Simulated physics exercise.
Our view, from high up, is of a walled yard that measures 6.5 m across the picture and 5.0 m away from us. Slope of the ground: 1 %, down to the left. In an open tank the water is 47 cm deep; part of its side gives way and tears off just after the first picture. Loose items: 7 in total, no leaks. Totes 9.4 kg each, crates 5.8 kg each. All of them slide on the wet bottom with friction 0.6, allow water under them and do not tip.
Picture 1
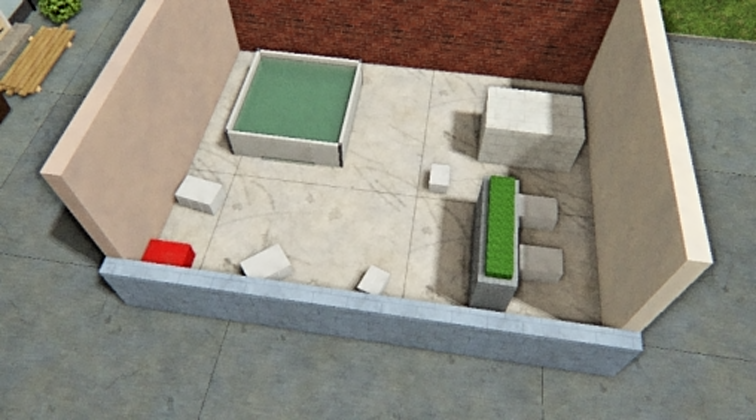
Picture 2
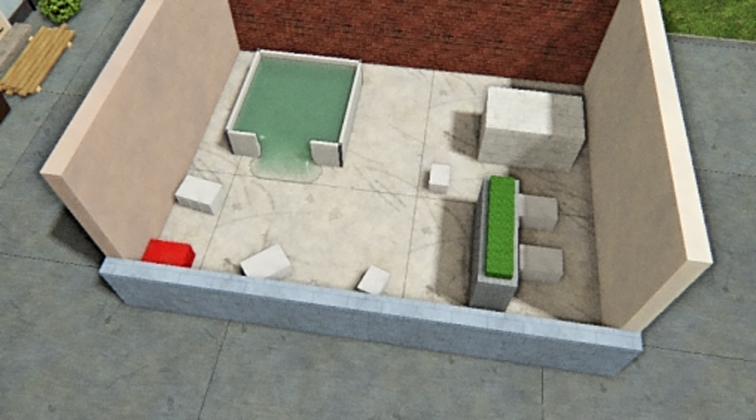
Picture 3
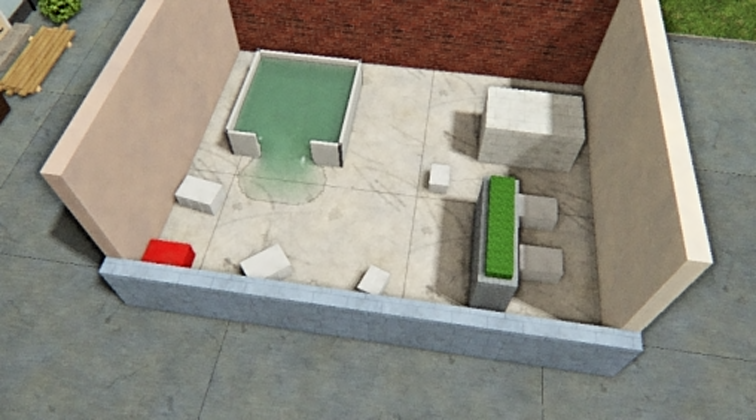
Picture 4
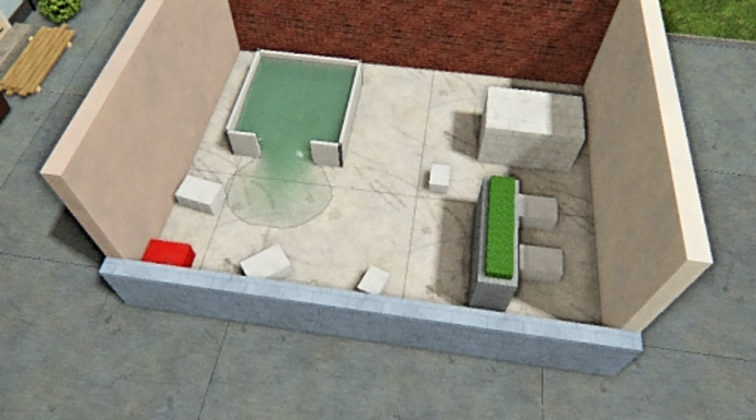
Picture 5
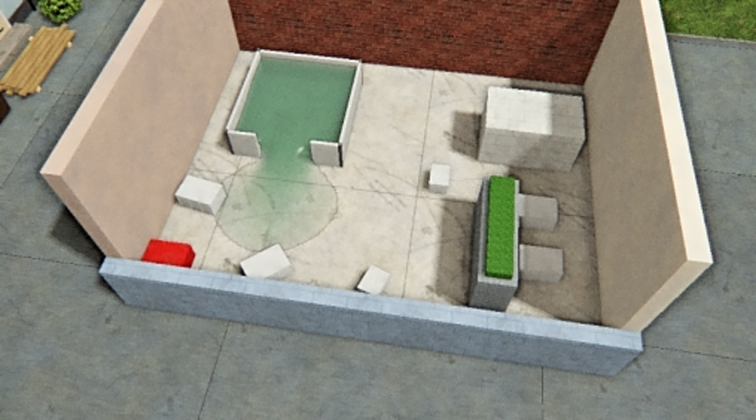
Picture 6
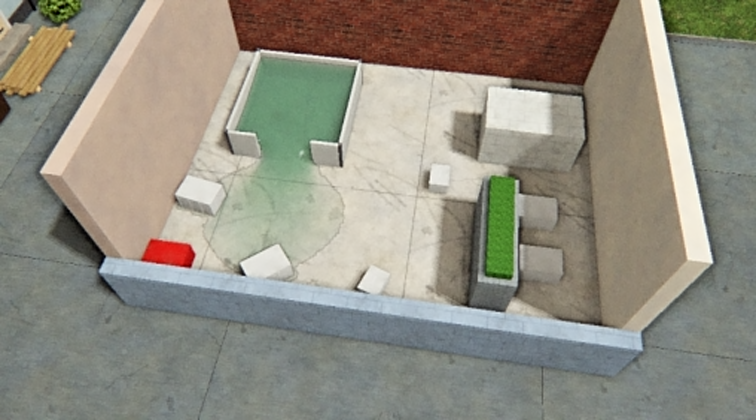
Green water pours through a gap in the tank's front wall and spreads across the yard floor.
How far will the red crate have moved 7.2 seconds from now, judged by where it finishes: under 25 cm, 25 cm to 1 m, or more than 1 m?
It will cover a great distance.
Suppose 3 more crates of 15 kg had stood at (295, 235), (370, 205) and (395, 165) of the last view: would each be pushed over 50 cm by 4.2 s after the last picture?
So that's beyond the threshold, within the threshold and within the threshold, in that sequence.
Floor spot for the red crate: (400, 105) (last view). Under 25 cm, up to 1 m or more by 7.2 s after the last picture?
Short answer: It hardly moves.
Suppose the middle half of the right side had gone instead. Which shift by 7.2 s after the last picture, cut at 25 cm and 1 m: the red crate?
What happens next is that the red crate does not really budge.
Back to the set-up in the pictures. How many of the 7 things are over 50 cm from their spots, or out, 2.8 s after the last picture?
Count then: 3.
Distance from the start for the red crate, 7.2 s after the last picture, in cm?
Close to 400 cm by then.
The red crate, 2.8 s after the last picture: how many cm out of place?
About 80 cm out of place.
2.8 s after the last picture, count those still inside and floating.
Count: 4.
Then, 0.9 s after the last picture the red crate is near (161, 255), 0.1 m from its start, afloat; 2 afloat.
Then, 2.8 s after the last picture the red crate is near (188, 209), 0.7 m from its start, afloat; 4 afloat.
Then, 4.8 s after the last picture the red crate is near (211, 145), 2.0 m from its start, afloat; 3 afloat.
Then, 7.2 s after the last picture the red crate is near (242, 55), 4.2 m from its start, afloat; 3 afloat.
